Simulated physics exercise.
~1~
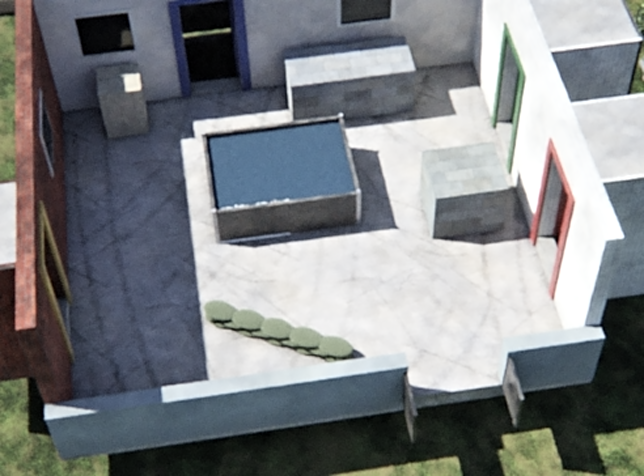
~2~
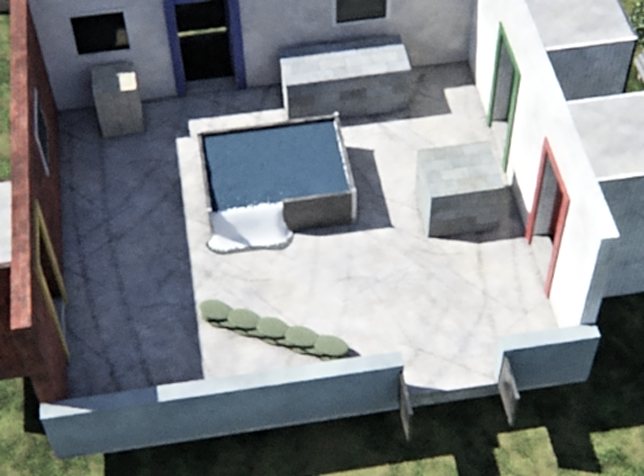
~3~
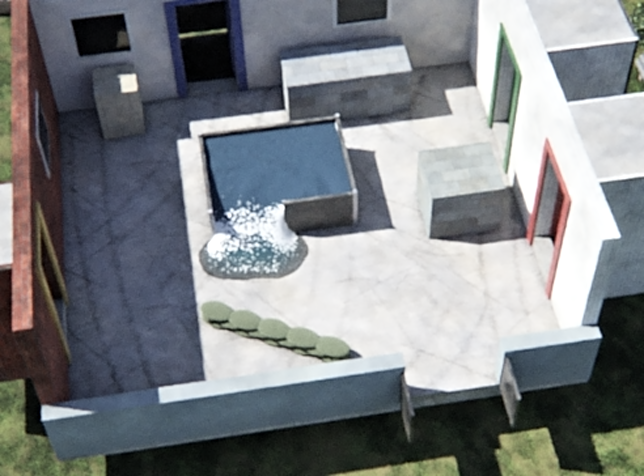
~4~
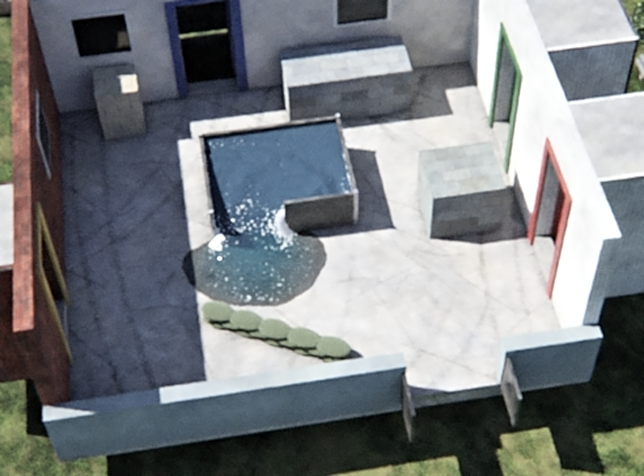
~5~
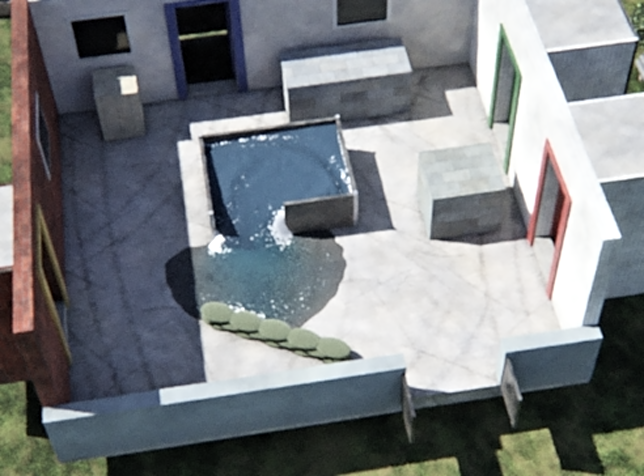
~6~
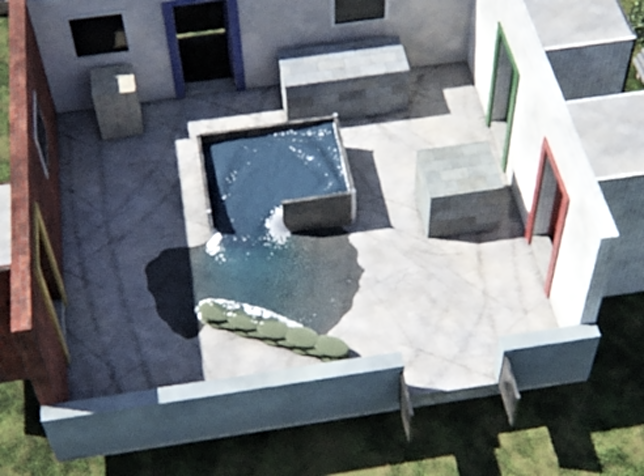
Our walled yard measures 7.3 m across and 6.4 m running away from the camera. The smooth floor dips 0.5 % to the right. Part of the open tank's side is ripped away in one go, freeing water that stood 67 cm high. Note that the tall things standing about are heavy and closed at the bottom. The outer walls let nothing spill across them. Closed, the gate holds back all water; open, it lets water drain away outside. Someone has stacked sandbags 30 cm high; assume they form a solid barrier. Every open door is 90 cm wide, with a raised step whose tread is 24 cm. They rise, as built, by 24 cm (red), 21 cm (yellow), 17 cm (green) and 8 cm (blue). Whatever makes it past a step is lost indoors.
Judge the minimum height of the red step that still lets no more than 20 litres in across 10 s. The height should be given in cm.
My estimate is 11.5 cm.
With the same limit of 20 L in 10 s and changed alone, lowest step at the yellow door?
I'd raise yellow to close to 14.5 cm.
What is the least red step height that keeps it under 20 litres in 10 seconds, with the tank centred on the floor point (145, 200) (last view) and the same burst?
Then about 9.0 centimetres at the least.
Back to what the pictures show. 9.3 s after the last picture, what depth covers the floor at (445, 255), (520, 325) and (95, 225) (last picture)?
Close to 9, 9 and 2 cm, one after the other.
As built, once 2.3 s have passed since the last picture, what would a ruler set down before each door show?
Centimetres: Red = 13, yellow = 16, green = 0, blue = 0.
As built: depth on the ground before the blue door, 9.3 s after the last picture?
About 4.0 cm.
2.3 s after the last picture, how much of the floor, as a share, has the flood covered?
Approximately 45 % of it.
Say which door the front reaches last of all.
That would be the blue door.
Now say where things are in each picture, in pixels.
The first frame shows the open tank at (279, 166) is whole and still, 67 cm deep; the red door at (551, 228) is dry.
In the second frame, the gap is at (249, 226), the front 0.3 m out at (279, 247); the back of the open tank holds 67 cm.
In the third frame, the gap is at (250, 228), the front 0.8 m out at (265, 275); the back of the open tank holds 67 cm.
In the fourth frame, water pours out at (251, 229) and has run 1.3 m, to (255, 302); about 8 cm deep outside, 65 cm at the back.
In the fifth frame, the front is at (283, 332), 1.9 m from the gap at (250, 230); 3.4 m2 of floor is wet, 59 cm left at the back.
In the sixth frame, the front is at (316, 339), 2.1 m from the gap at (248, 228); 4.3 m2 of floor is wet, 56 cm left at the back; 2.9 m in a straight line remain to the red door at (546, 226).
Then, 0.7 s after the last picture water covers 20 % of the floor, deepest (43 cm) near (234, 314); it has not reached the red door.
Then, 2.3 s after the last picture water covers 45 % of the floor, deepest (28 cm) near (552, 359); 13 cm at the red door, 0 litres in over its 24 cm step.
Then, 9.3 s after the last picture water covers 90 % of the floor, deepest (11 cm) near (489, 240); 10 cm at the red door, 0 litres in over its 24 cm step.
At the red door as built, the water peaked near 18 cm, 2.5 s after the last picture.
Run again over the same 10 s with other heights there, 31 litres in over 10.5 cm, 6 litres over 14 cm. The limit of 20 litres is kept from about 11.5 cm up.
